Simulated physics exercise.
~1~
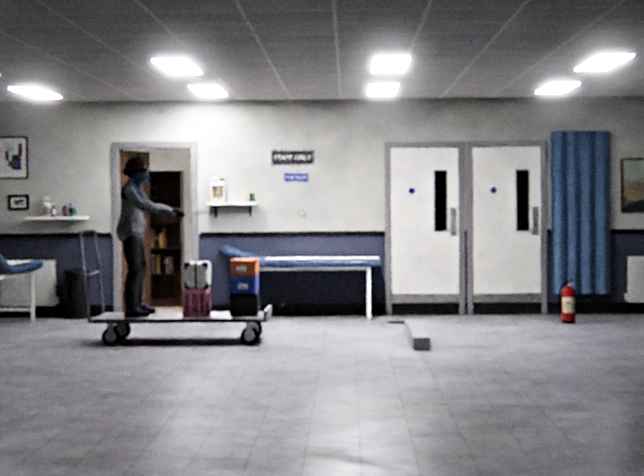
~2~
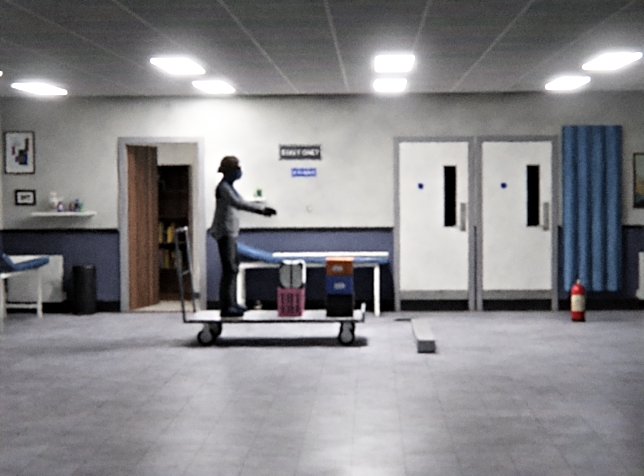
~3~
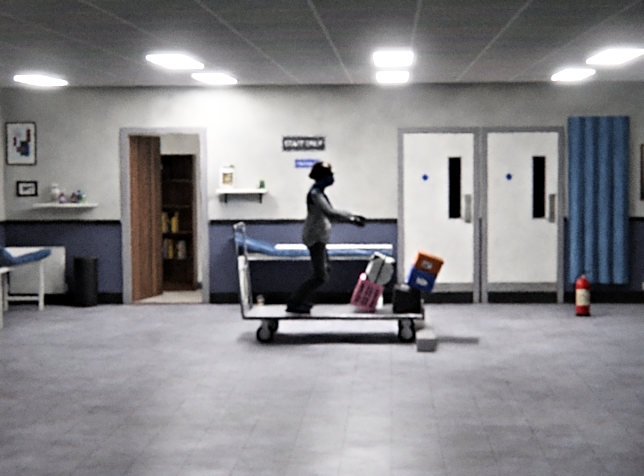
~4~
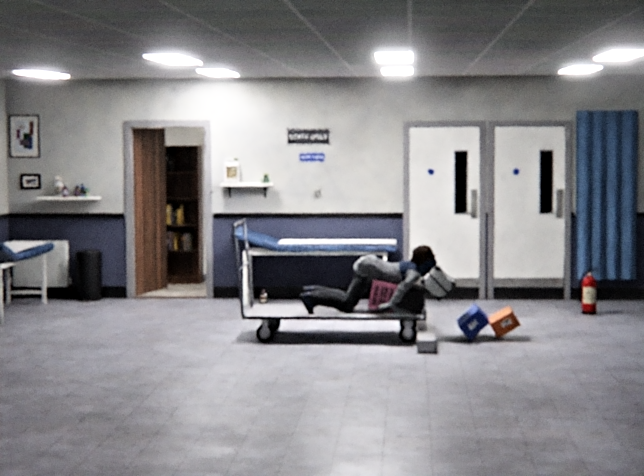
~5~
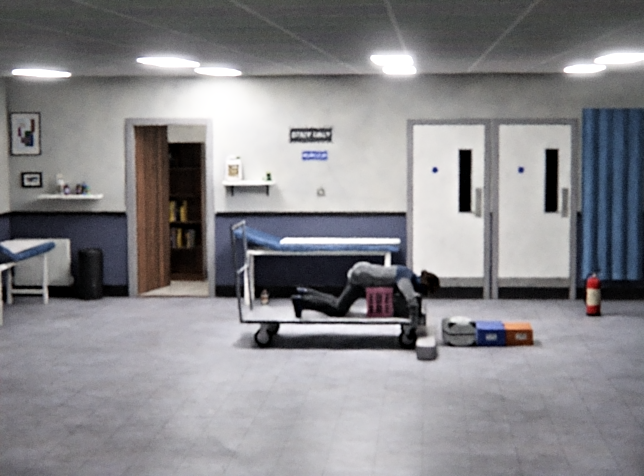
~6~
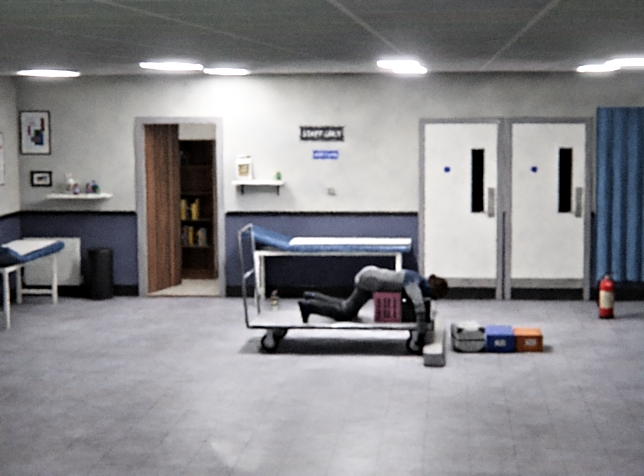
In a clinic room, a rolling trolley hits a kerb, toppling its rider and spilling luggage.
